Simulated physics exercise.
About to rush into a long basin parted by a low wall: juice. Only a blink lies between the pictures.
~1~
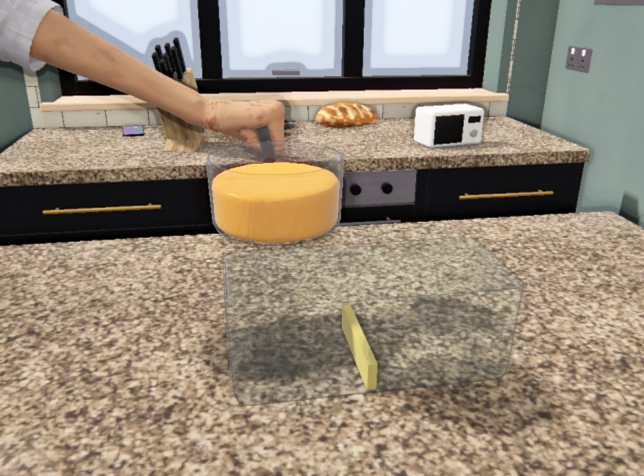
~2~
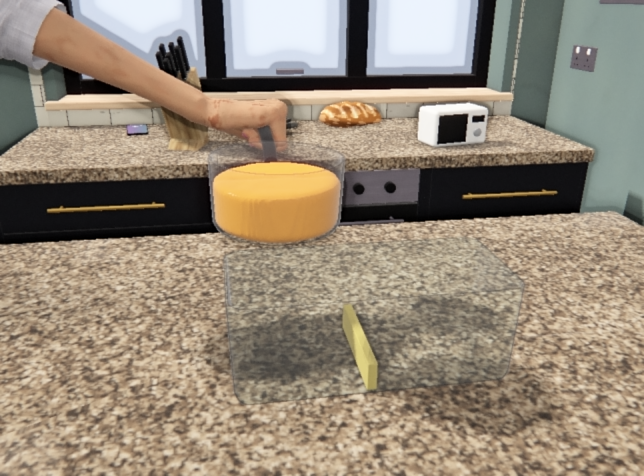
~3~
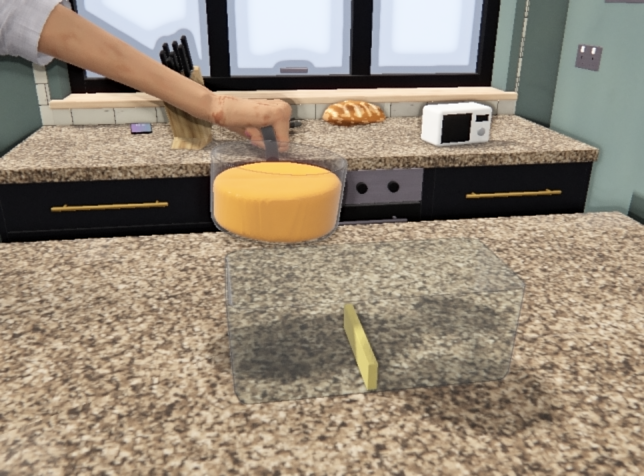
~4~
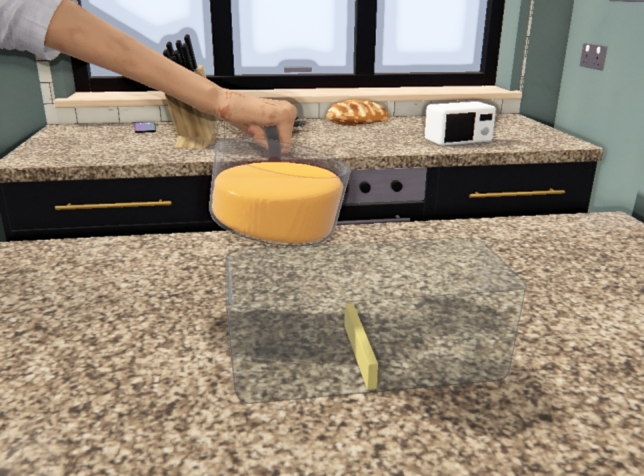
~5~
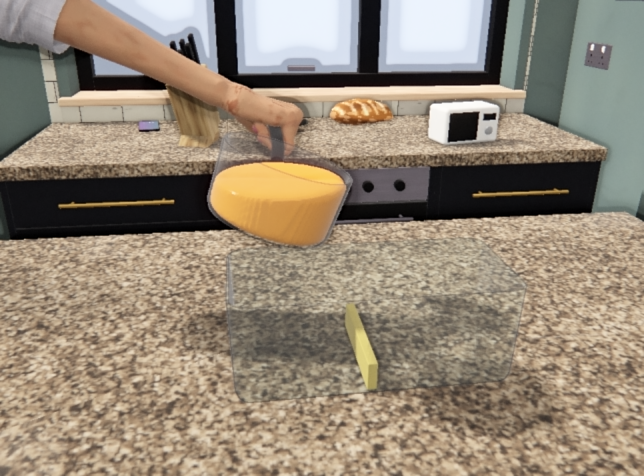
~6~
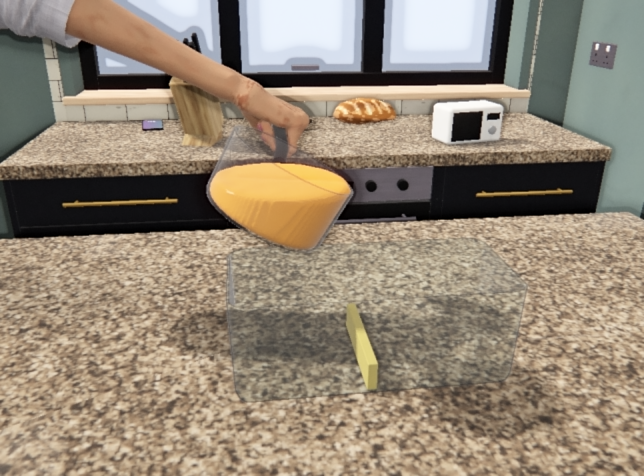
A clear container of orange liquid, held by a hand from the left, tilting gradually rightward above a divided transparent basin.
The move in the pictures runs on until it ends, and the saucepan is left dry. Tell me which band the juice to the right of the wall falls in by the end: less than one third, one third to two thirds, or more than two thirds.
I expect what gathers right of the wall to rise past two thirds.
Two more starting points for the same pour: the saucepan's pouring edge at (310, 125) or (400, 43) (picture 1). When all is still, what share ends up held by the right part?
First try 50 %, second try 85 %.
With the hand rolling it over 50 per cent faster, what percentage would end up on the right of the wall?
It comes to near 75 per cent.
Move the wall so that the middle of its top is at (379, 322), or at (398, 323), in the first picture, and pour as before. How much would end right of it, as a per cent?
Result: 40 % first, 10 % second.
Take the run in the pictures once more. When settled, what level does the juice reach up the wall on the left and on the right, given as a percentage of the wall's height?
Left: About 20; right: About 70.
A moment on, the saucepan is tipped on its side and 45 per cent is still to pour, 0 is left of the wall and 24 right of it.
Next, the saucepan is tipped on its side and 14 per cent is still to pour, 14 is left of the wall and 66 right of it.
Then the saucepan is tipped on its side and 4 per cent is still to pour, 16 is left of the wall and 77 right of it.
Later the saucepan is tipped on its side and 1 per cent is still to pour, 20 is left of the wall and 78 right of it.
Finally, 21 per cent lies left of the wall, 78 right of it and 0 outside.
